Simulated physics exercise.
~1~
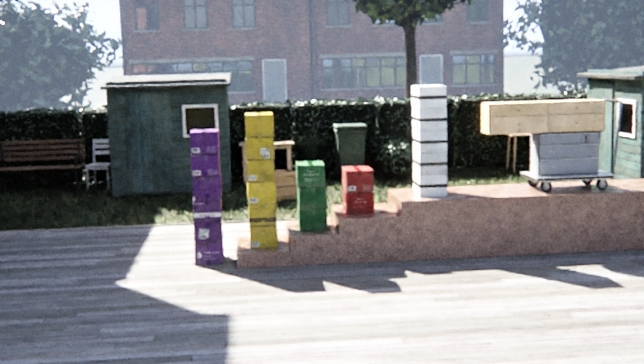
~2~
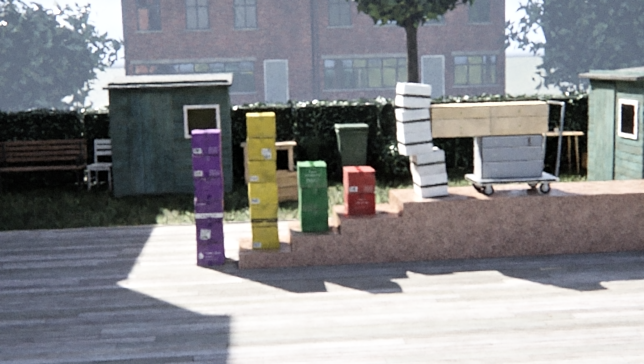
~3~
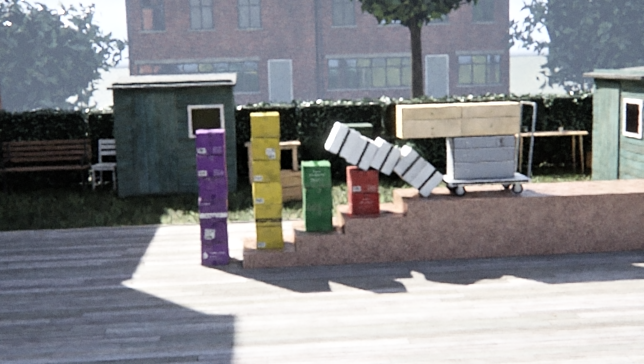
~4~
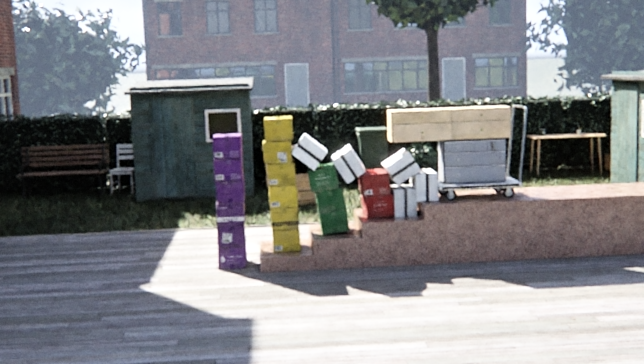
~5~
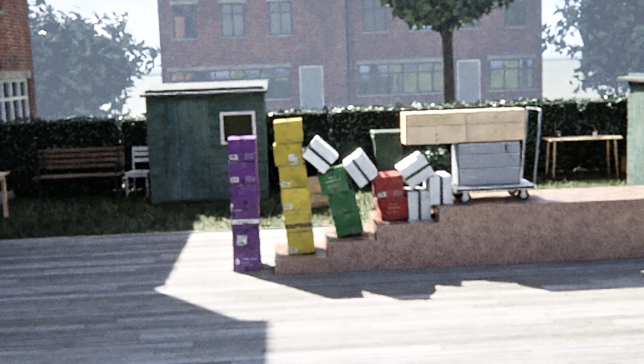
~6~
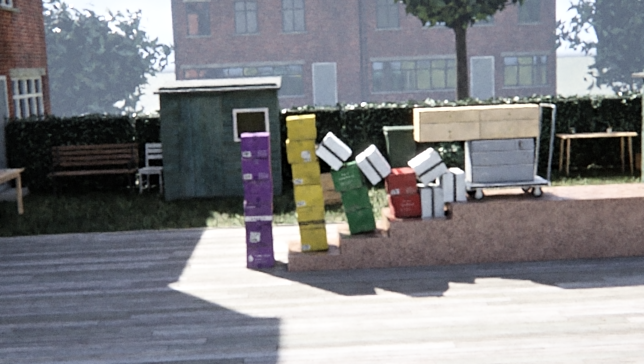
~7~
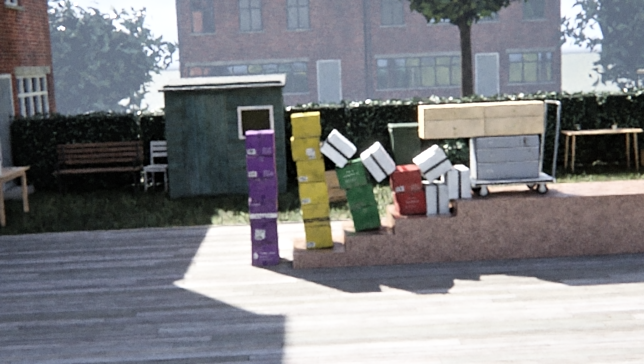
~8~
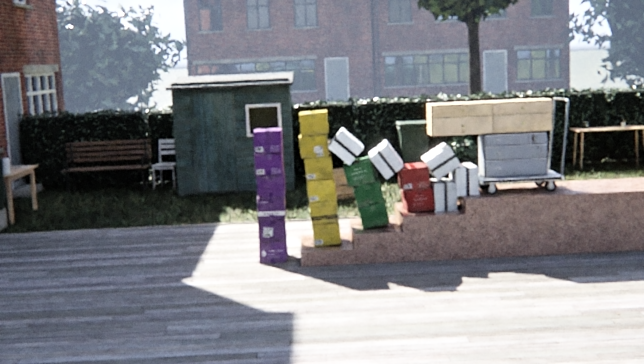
To begin with, tall piles of purple, yellow, green, red and white cartons stand on and beside a low stepped platform in a sunny yard, with a loaded trolley to the right. The trolley rolls left and its jutting case pushes into the white pile, which buckles and topples left over the red cartons. The white cartons tumble apart, some landing beside the red pile and others lodging above and between the coloured ones. The green pile tips left towards the yellow. At the end the trolley is still, the green pile leans, and the red, yellow and purple piles remain upright.
